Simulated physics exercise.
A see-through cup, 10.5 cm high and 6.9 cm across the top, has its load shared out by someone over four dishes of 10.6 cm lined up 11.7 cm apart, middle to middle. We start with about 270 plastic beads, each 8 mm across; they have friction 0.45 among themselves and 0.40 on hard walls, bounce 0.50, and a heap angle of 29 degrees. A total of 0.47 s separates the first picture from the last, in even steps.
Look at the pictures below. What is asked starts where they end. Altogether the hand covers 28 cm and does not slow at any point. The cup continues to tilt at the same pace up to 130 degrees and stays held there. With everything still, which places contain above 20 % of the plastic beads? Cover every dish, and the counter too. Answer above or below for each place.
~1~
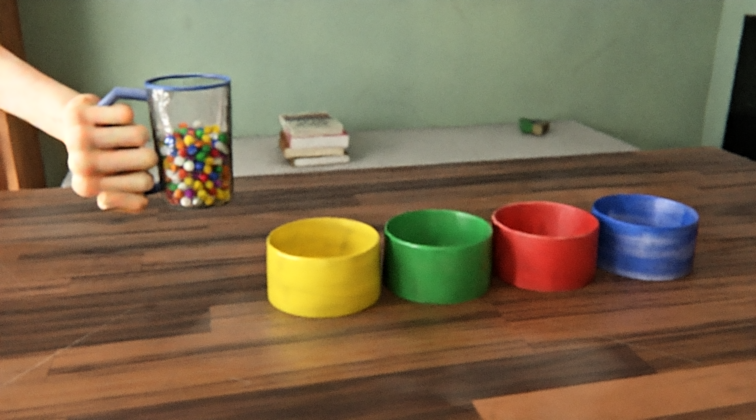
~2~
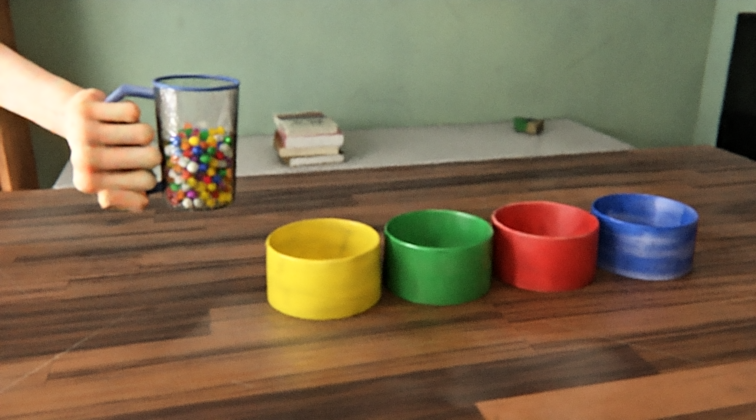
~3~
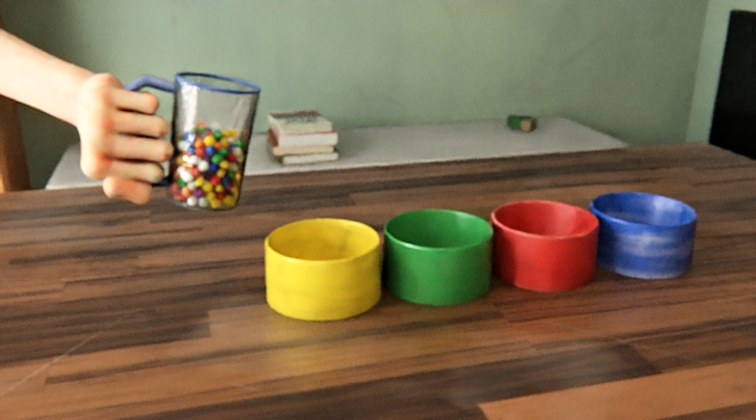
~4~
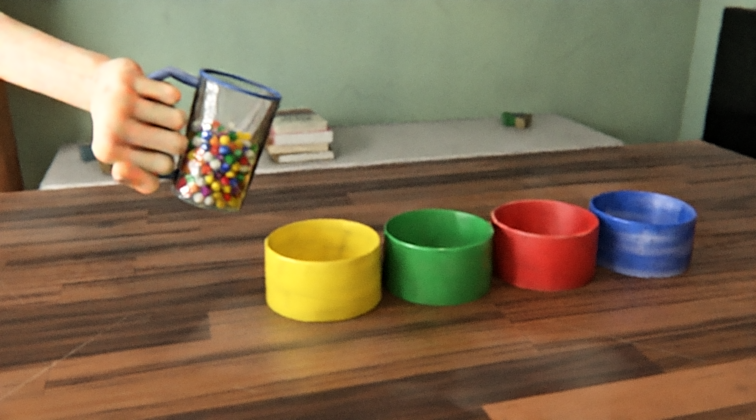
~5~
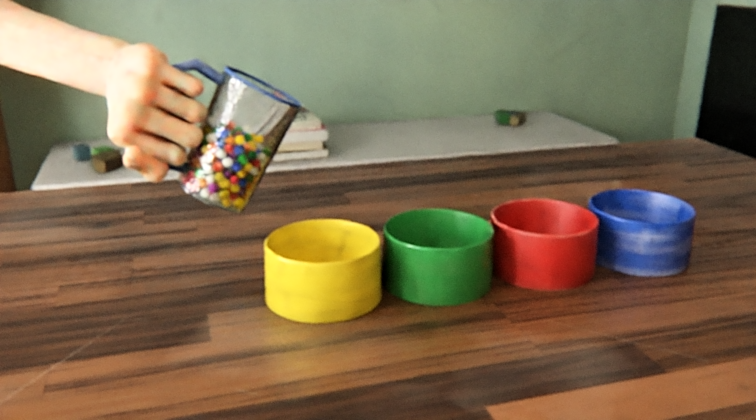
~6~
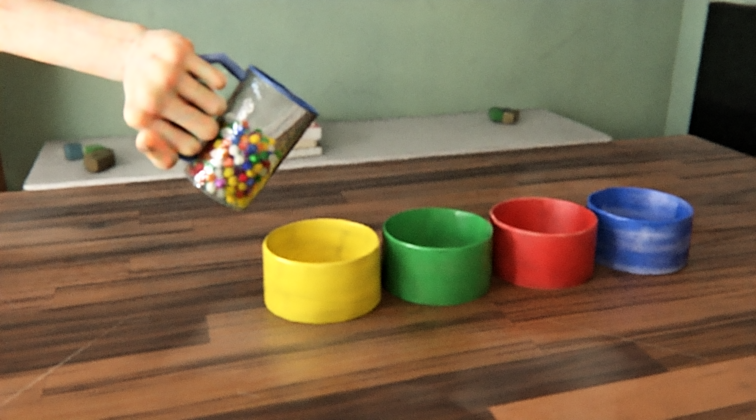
Red: Below, blue: Below, green: Above, yellow: Below, counter: Below.
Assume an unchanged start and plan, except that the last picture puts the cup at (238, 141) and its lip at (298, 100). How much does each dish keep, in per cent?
Final shares - red 10 %, blue 0 %, green 70 %, yellow 0 %.
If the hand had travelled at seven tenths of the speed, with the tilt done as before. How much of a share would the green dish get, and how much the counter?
Shares: Green 80, counter 10.
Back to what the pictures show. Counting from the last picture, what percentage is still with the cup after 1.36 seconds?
0 %.
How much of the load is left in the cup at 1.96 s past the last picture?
Estimate: Some 0 %.
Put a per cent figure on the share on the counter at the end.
About 0 percent.
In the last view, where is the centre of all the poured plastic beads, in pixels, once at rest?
My guess is close to (445, 262).
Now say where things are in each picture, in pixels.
In the first picture, cup at (194, 141), tilt 0 degrees, lip at (230, 81), moved 0.0 cm; middle of the pieces at (193, 165); yellow dish at (324, 238); green dish at (439, 228); red dish at (545, 219); blue dish at (645, 211).
In the second picture, cup at (198, 142), tilt 3 degrees, lip at (238, 83), moved 0.5 cm; middle of the pieces at (196, 166).
In the third picture, cup at (211, 142), tilt 12 degrees, lip at (259, 89), moved 1.6 cm; middle of the pieces at (205, 166).
In the fourth picture, cup at (224, 142), tilt 20 degrees, lip at (280, 97), moved 2.9 cm; middle of the pieces at (215, 165).
In the fifth picture, cup at (237, 141), tilt 29 degrees, lip at (300, 105), moved 4.1 cm; middle of the pieces at (225, 163).
In the sixth picture, cup at (250, 140), tilt 37 degrees, lip at (316, 113), moved 5.3 cm; middle of the pieces at (234, 160); yellow dish at (322, 241); green dish at (438, 228); red dish at (543, 215); blue dish at (640, 204).
Then, 0.81 s after the last picture, tilt 113 degrees; cup holds 90 %, green 5 %.
Then, 1.36 s after the last picture, tilt 130 degrees; cup holds 0 %, green 100 %.
Then, 1.96 s after the last picture, tilt 130 degrees; cup holds 0 %, green 100 %.
In the end, red 0 %, blue 0 %, green 100 %, yellow 0 %, counter 0 %.
